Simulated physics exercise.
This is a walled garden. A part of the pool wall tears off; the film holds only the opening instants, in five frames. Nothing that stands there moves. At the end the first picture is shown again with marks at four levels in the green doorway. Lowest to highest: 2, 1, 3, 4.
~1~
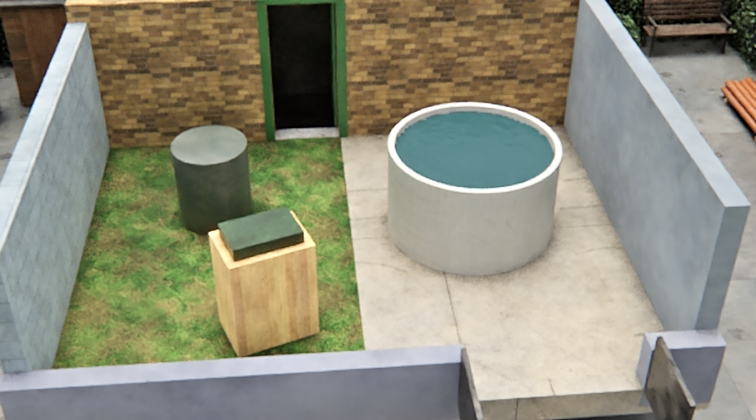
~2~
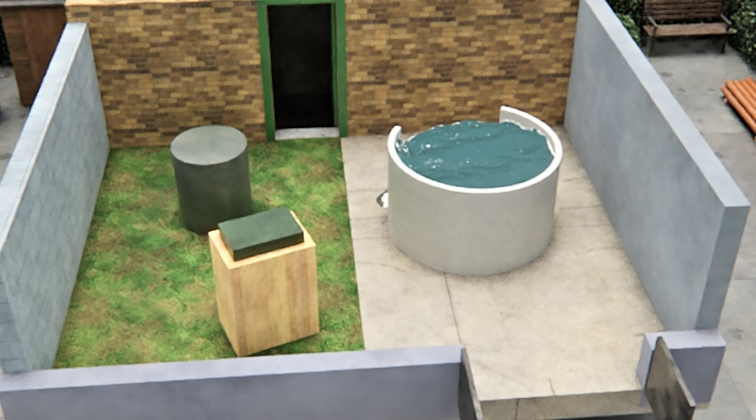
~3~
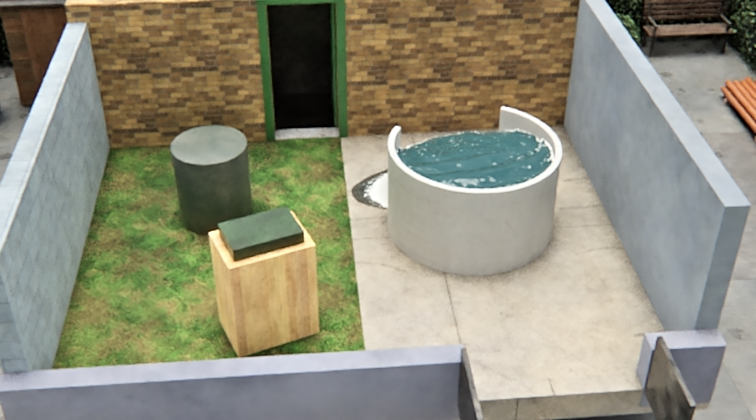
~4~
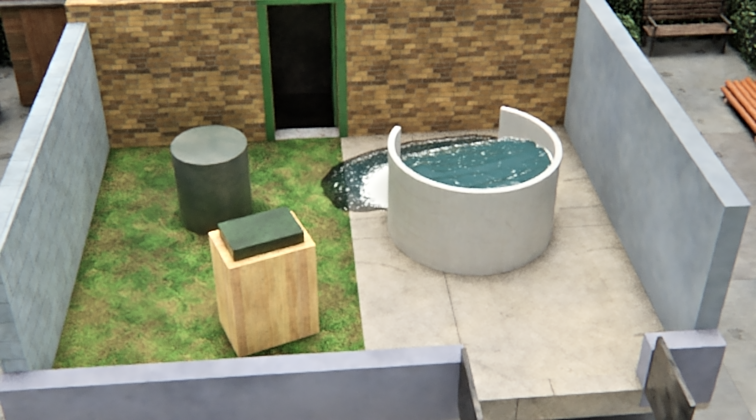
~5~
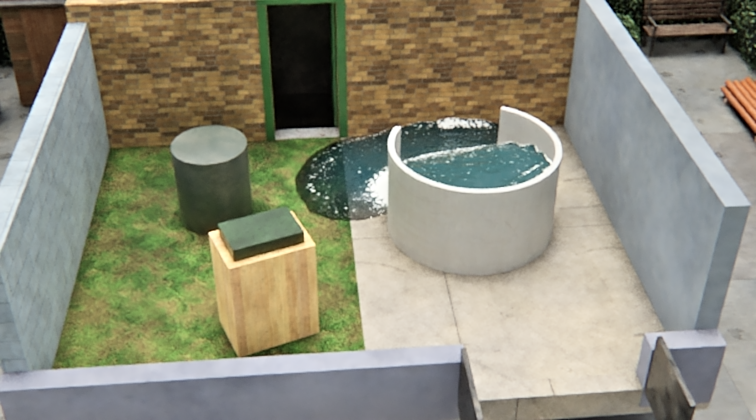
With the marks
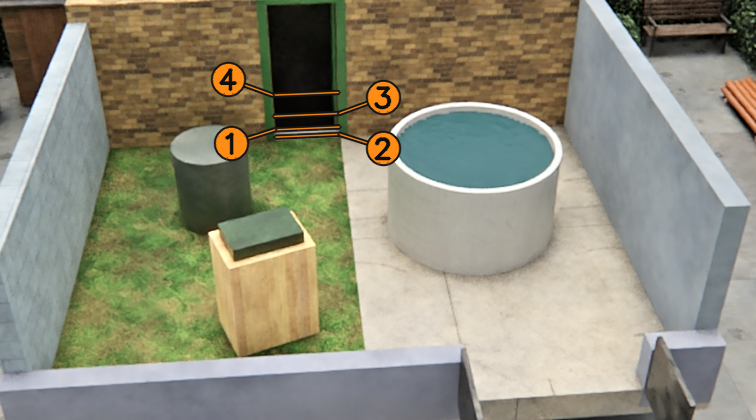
The clip shows a walled garden with a round pool of water; a section of the pool's back rim opens, and water pours out behind it, spreading left across the paving and onto the grass as the pool's level drops.
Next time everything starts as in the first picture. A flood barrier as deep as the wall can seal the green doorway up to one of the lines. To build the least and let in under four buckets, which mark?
3 is the one.
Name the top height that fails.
It is 1.
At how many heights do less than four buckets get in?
Two.
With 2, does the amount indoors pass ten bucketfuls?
Yes.
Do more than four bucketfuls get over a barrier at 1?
Yes, that goes wrong.
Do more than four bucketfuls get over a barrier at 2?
Yes, that goes wrong.
On the marked copy, 1 at (307, 128); 2 at (307, 135); 3 at (306, 114); 4 at (305, 93); from the bottom up 2, 1, 3, 4.
For height 1, about 9 bucketfuls get in.
For height 2, dozens of bucketfuls pour in.
For height 3, a splash gets over, under a bucket.
For height 4, nothing gets over.
